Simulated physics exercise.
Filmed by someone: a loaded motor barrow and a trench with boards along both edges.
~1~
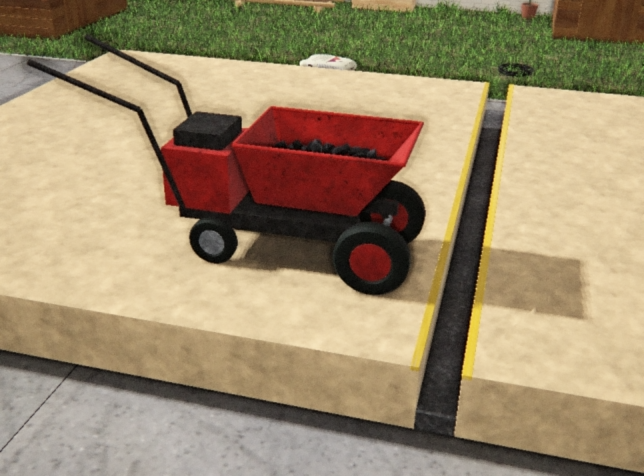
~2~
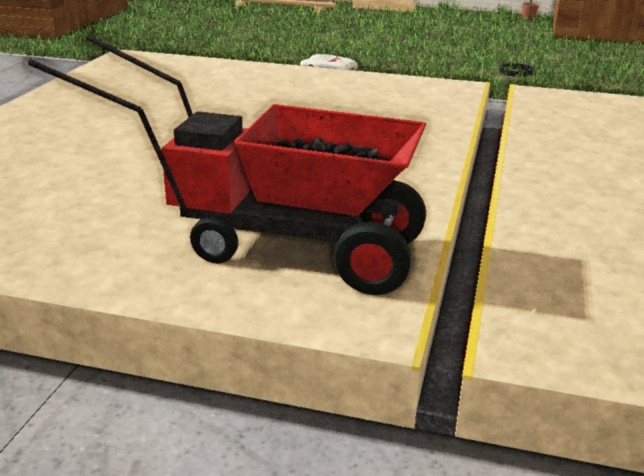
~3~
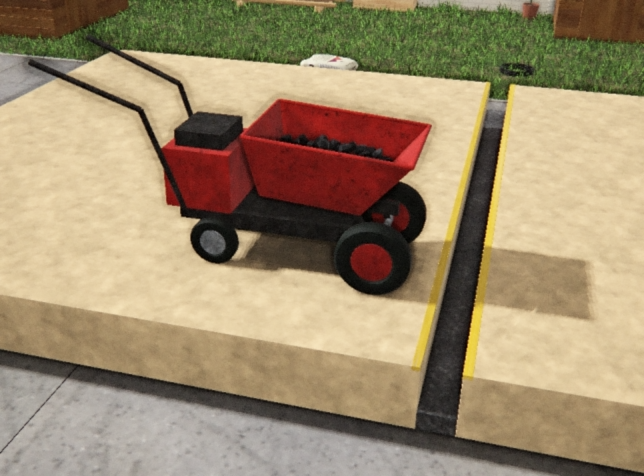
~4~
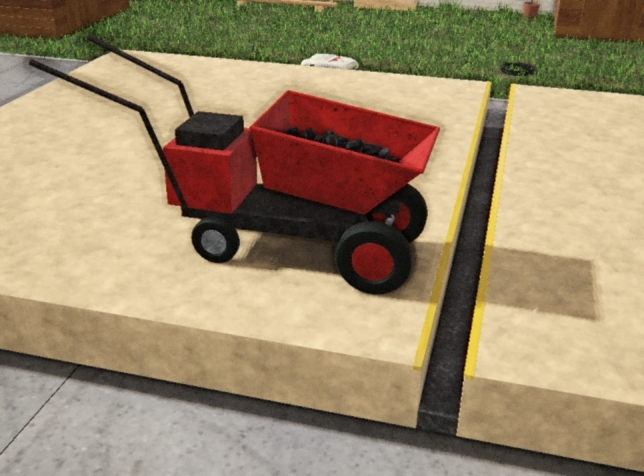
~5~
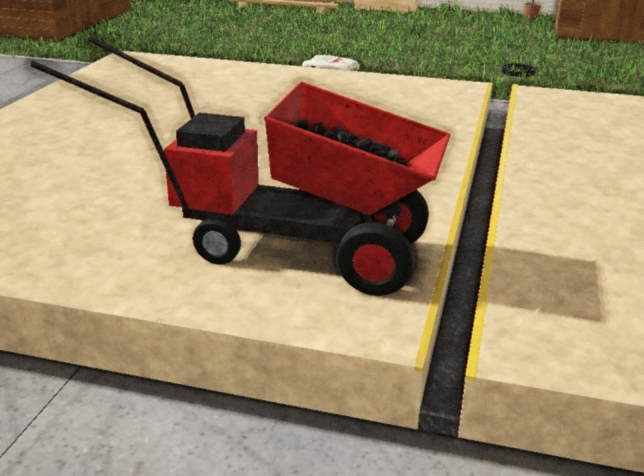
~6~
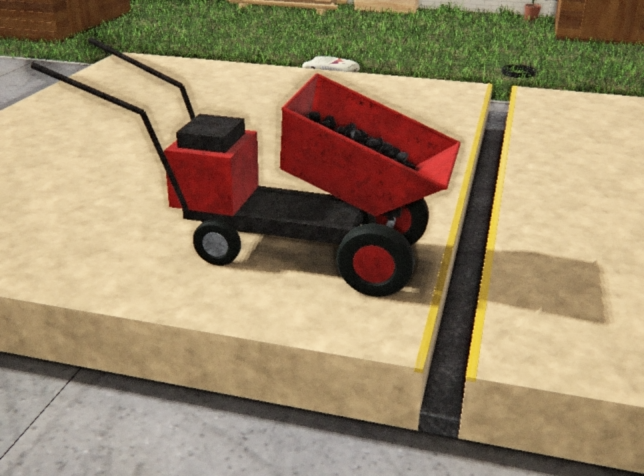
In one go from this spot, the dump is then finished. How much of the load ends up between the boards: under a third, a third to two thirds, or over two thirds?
Beneath one third.
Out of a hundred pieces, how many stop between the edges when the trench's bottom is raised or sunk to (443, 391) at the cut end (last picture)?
I'd guess close to 10 percent.
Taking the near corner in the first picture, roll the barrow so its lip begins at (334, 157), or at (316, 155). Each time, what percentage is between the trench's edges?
Roughly 90 and 70 percent respectively.
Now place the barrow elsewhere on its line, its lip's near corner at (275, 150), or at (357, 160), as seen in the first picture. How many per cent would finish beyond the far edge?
I'd put it at around 0 percent the first time and 30 percent the second.
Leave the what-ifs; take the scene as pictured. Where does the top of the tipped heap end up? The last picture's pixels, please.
Close to (513, 271).
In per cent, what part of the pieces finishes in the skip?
Close to 0 percent.
Soon, skip tipped steeply; all in the skip.
A while on, skip tipped right over; most in the skip; about a quarter beyond it; a stray few falling.
Towards the end, skip tipped right over; a small part in the skip; a stray few in or heaped over the trench; nearly all beyond it.
Finally, skip tipped right over; a stray few in the skip; a small part in or heaped over the trench; nearly all beyond it.
